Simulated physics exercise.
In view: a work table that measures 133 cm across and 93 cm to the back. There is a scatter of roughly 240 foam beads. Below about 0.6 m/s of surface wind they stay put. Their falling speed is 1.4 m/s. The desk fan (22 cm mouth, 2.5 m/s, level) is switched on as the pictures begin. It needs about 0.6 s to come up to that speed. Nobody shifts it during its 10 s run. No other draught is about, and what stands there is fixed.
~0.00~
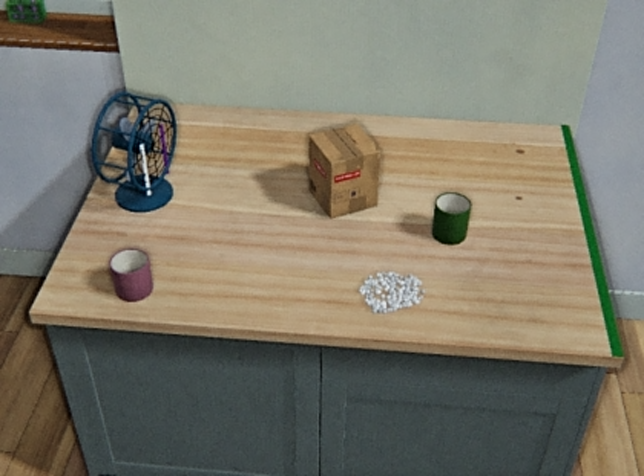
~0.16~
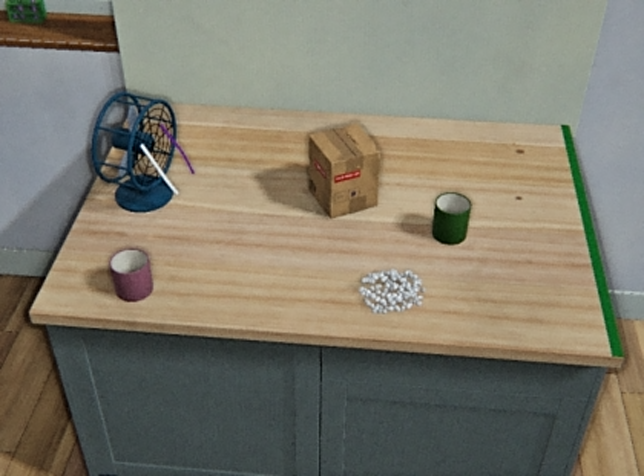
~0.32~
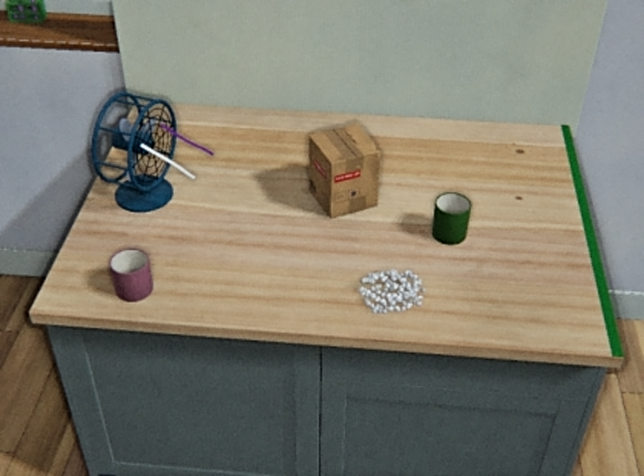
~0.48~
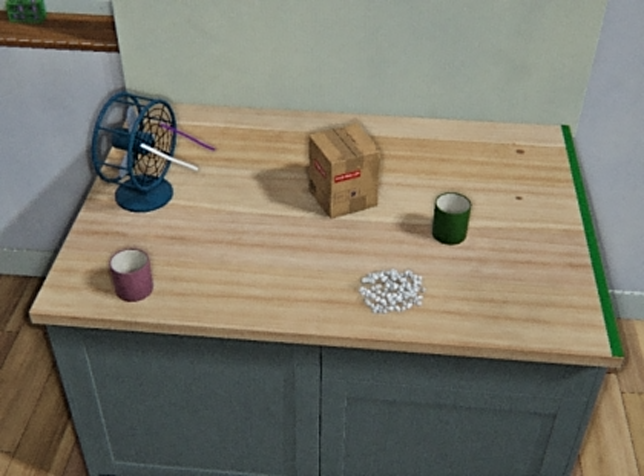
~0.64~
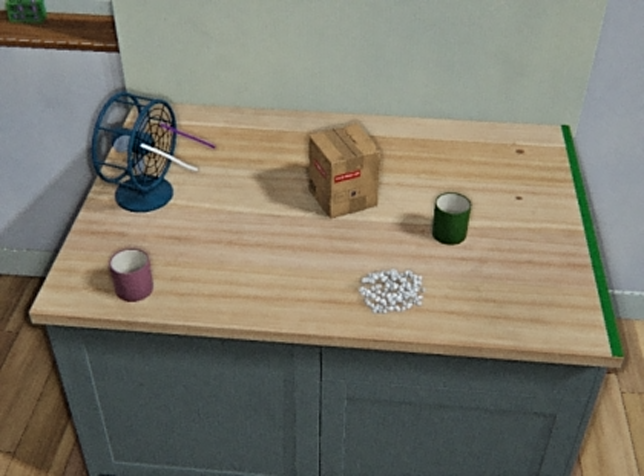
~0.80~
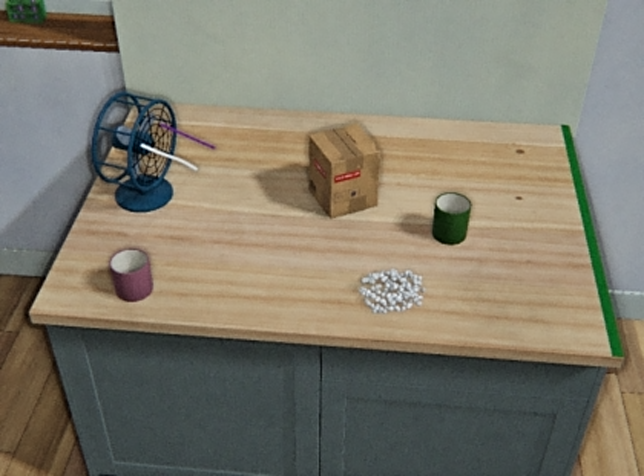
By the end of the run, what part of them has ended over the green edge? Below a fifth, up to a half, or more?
Of the foam beads, not even a fifth end over the green edge.
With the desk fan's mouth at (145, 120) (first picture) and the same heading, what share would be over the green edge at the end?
It would be near 0 %.
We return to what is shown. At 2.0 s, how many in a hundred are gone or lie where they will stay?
Near 100 %.
After 2.0 s, 2 % are on the move or not yet settled, 7 % are over the green edge.
After 3.2 s, 0 % are on the move or not yet settled, 7 % are over the green edge.
After 5.5 s, 0 % are on the move or not yet settled, 7 % are over the green edge.
After 10.0 s, at the end, 7 % are over the green edge.
